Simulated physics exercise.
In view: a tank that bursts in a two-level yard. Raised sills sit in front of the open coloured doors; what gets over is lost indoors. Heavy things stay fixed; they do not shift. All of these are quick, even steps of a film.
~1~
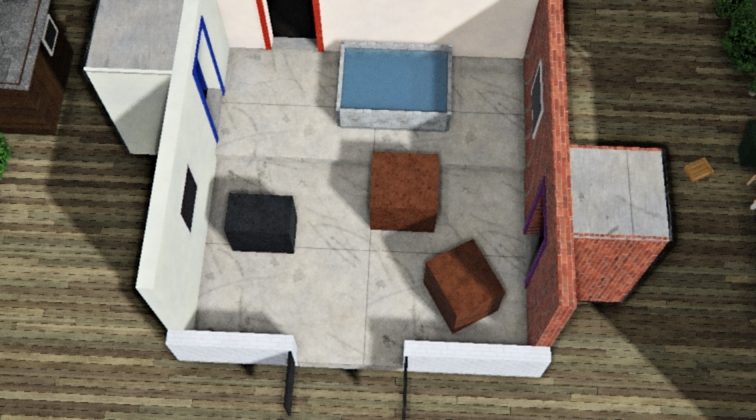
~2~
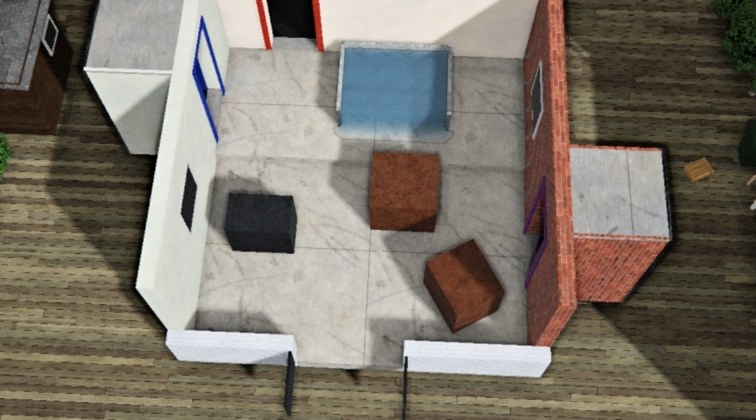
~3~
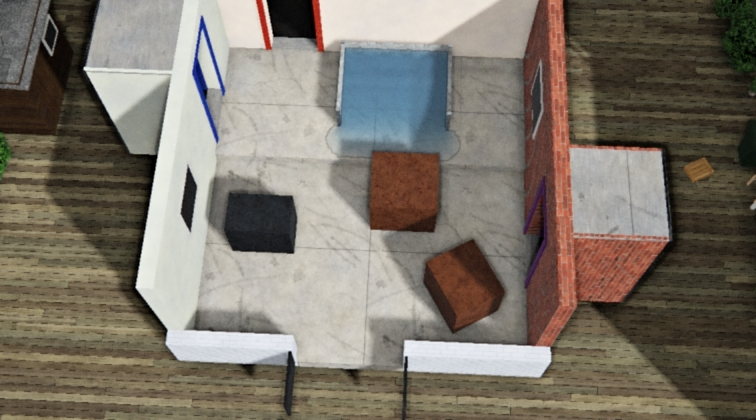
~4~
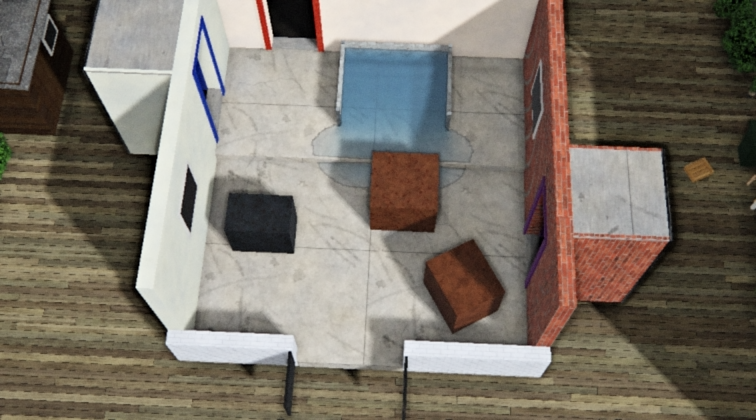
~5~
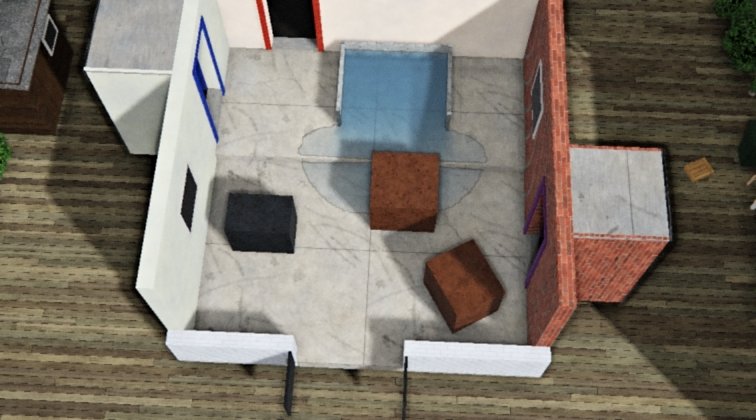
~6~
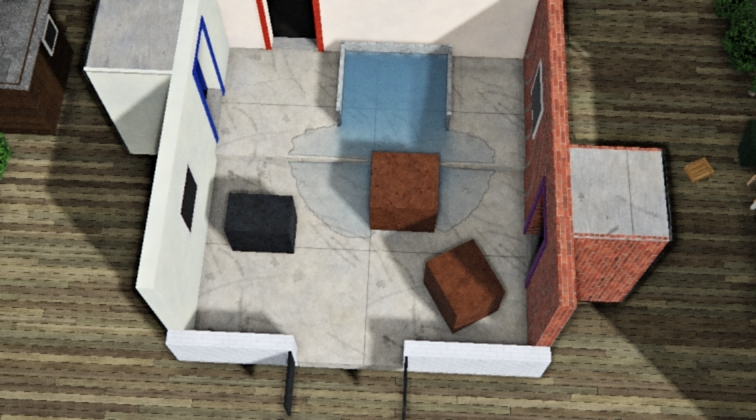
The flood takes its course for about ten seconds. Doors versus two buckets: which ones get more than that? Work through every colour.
At the end, the red door will let through no more than two buckets, the blue door will let through no more than two buckets, the purple door will let through over two buckets.
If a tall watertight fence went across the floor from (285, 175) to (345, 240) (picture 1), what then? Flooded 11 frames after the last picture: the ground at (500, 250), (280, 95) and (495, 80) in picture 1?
Lab note - point 1: Inundated; point 2: Parched; point 3: Parched.
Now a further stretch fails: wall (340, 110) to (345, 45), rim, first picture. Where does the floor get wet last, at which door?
My pick is the purple door.
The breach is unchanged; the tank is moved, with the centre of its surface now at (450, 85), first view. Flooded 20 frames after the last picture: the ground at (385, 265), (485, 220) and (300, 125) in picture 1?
In order, the three spots end up waterlogged, waterlogged and untouched.
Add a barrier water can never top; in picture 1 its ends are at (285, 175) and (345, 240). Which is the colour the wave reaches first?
My answer is the door marked purple.
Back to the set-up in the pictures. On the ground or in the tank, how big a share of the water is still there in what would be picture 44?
I'd put it near 78 %.
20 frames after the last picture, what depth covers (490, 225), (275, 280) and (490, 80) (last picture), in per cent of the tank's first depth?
I'd say around 8 per cent, then 2 per cent, then 0 per cent.
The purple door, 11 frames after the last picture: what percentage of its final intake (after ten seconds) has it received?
Estimate: Some 25 per cent.
A moment on, water covers 30 % of the floor; the red door not reached, the blue door not reached, the purple door not reached.
Next, water covers 45 % of the floor; the red door not reached, the blue door not reached, the purple door under two buckets in.
Then, water covers 55 % of the floor; the red door not reached, the blue door not reached, the purple door over two buckets in.
Later, water covers 65 % of the floor; the red door not reached, the blue door not reached, the purple door over two buckets in.
In the end, water covers 60 % of the floor; the red door not reached, the blue door not reached, the purple door over two buckets in.
